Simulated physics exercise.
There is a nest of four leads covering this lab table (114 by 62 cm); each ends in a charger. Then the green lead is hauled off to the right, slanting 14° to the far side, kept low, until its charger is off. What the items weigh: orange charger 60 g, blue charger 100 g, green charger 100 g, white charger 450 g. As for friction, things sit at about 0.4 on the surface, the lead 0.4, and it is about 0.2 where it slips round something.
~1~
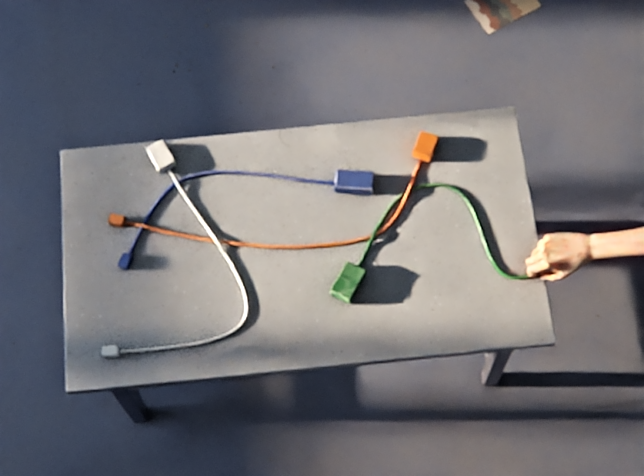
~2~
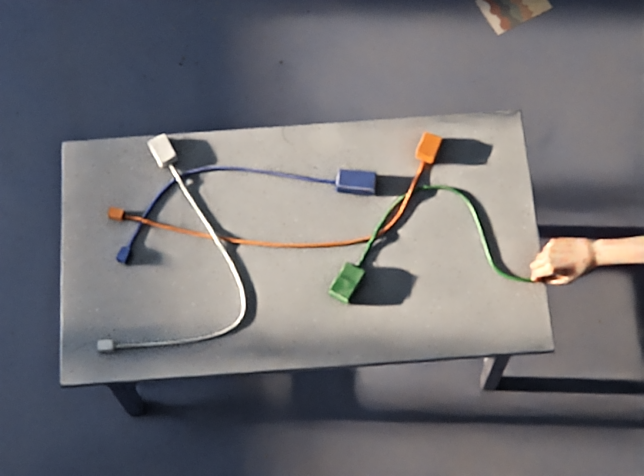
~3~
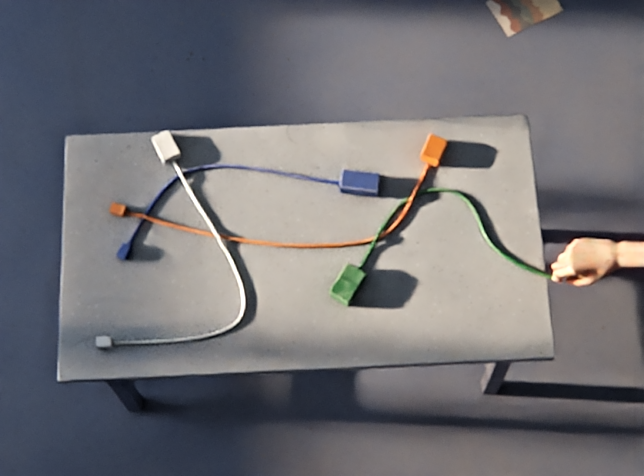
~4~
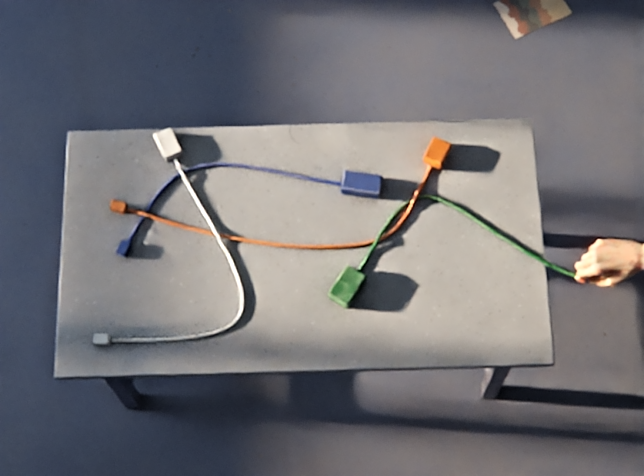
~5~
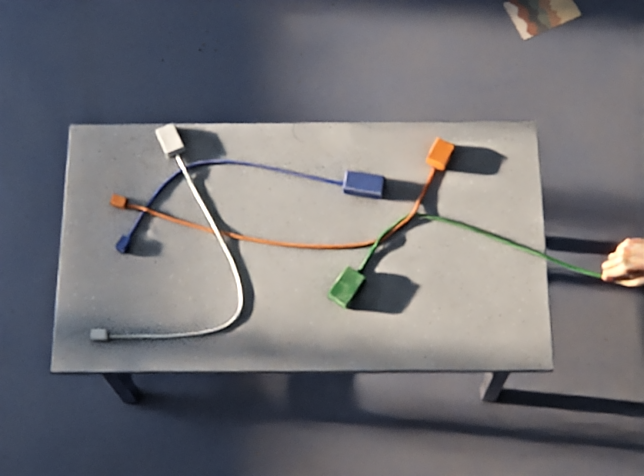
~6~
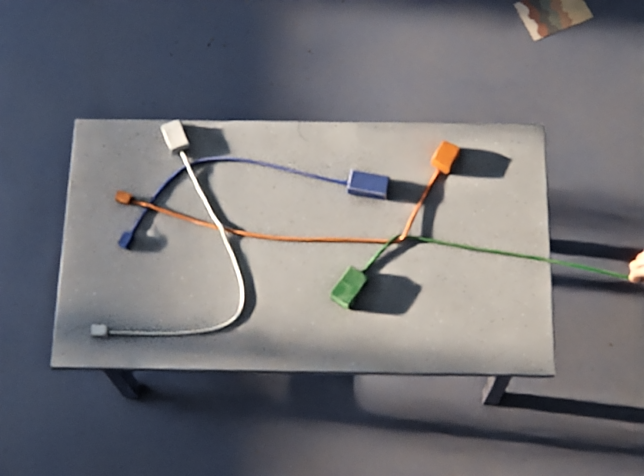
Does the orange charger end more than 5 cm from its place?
I'd say it gets dislodged.
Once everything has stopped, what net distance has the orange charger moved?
Lab note - orange charger: Off the top.
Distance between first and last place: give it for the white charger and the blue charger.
So the white charger is 0 cm off its first spot and the blue charger is 0 cm off its first spot.
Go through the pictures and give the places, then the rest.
In the first frame, orange charger (426, 143); crossings (143, 226) orange over blue, (179, 181) white over blue, (225, 242) white over orange, (372, 239) green over orange, (412, 188) orange over green; green lead runs through (482, 235) (453, 188) (398, 199) (372, 239); grip (537, 275).
In the second frame, green lead runs through (455, 191) (372, 240); grip (541, 279).
In the third frame, green lead runs through (459, 194) (375, 242); grip (562, 280).
In the fourth frame, green lead runs through (460, 210) (375, 244); grip (585, 280).
In the fifth frame, green lead runs through (475, 230) (376, 245); grip (612, 279).
In the sixth frame, orange charger (446, 154); green lead runs through (556, 262) (494, 251) (432, 241) (384, 249); grip (639, 280).
Next, the green lead's tail end at (424, 260); orange charger 4 cm off its start, green charger 14 cm off its start, orange plug 8 cm off its start.
Then, the green lead's tail end at (507, 246); orange charger 8 cm off its start, green charger 33 cm off its start, orange plug 23 cm off its start.
After that, the green lead has left the top; orange charger 25 cm off its start at (531, 217), green charger over the edge, orange plug 44 cm off its start at (306, 204).
Later, the green lead has left the top; orange charger over the edge, orange plug over the edge, green charger over the edge.
At the end, the green lead has left the top; orange charger over the edge, orange plug over the edge, green charger over the edge, white plug 16 cm off its start at (155, 286).
